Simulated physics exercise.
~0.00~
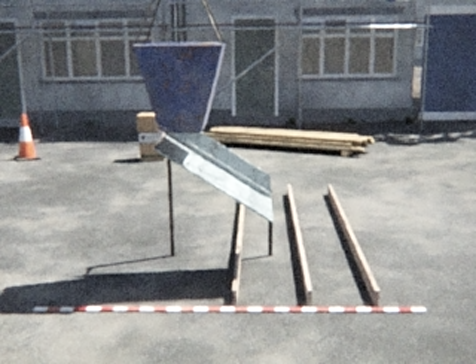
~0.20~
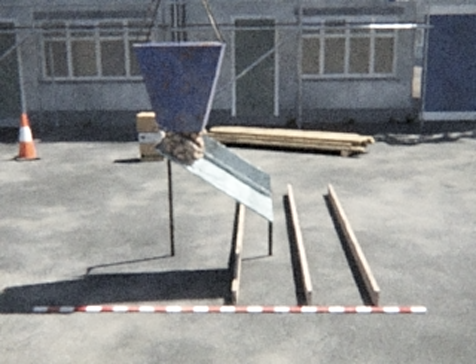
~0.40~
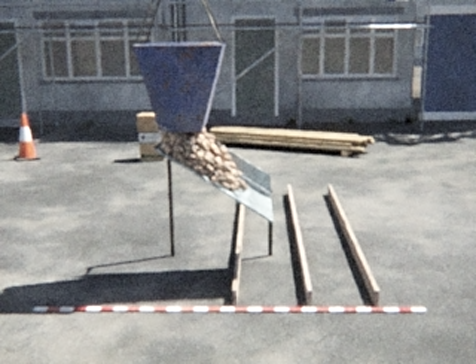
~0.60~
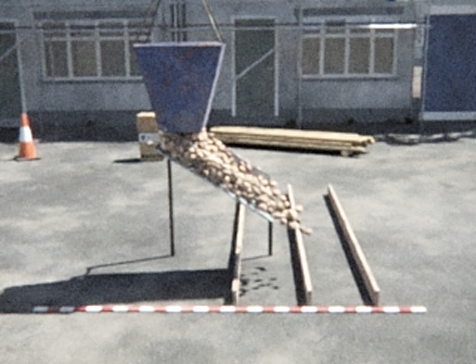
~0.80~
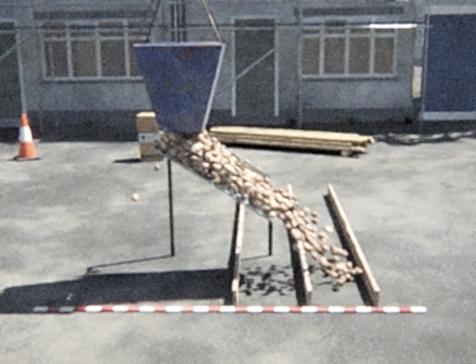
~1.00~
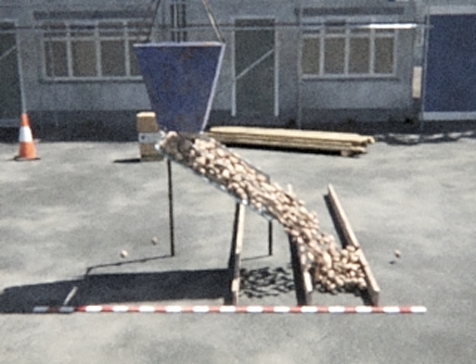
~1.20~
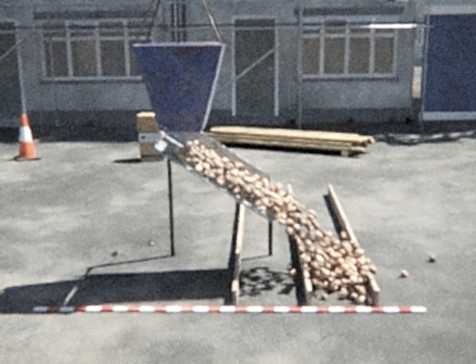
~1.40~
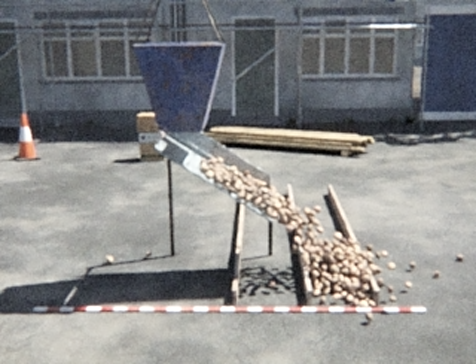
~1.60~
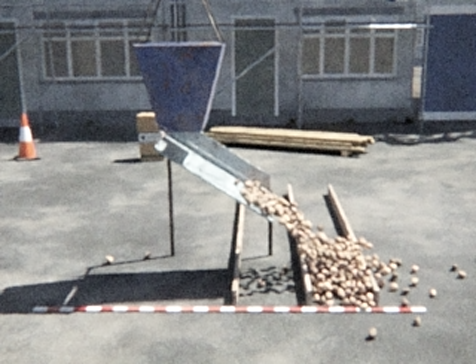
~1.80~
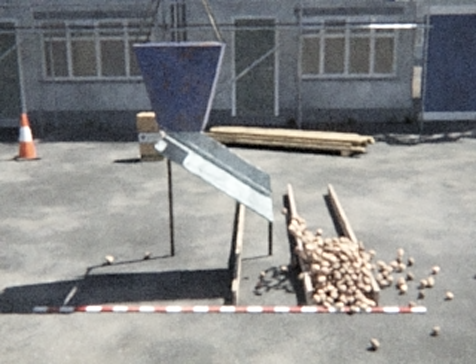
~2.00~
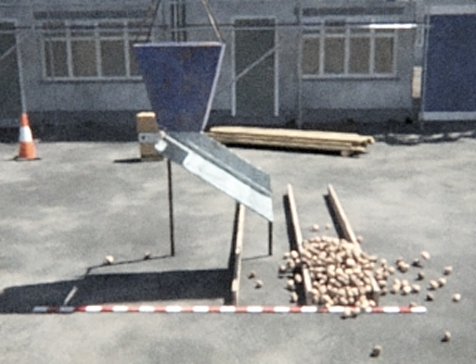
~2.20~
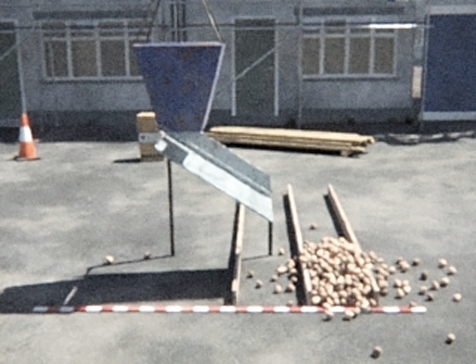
Round stones pouring from a hanging blue skip, sliding down sloping steel and piling mostly between the two right-hand boards, some scattering beyond.
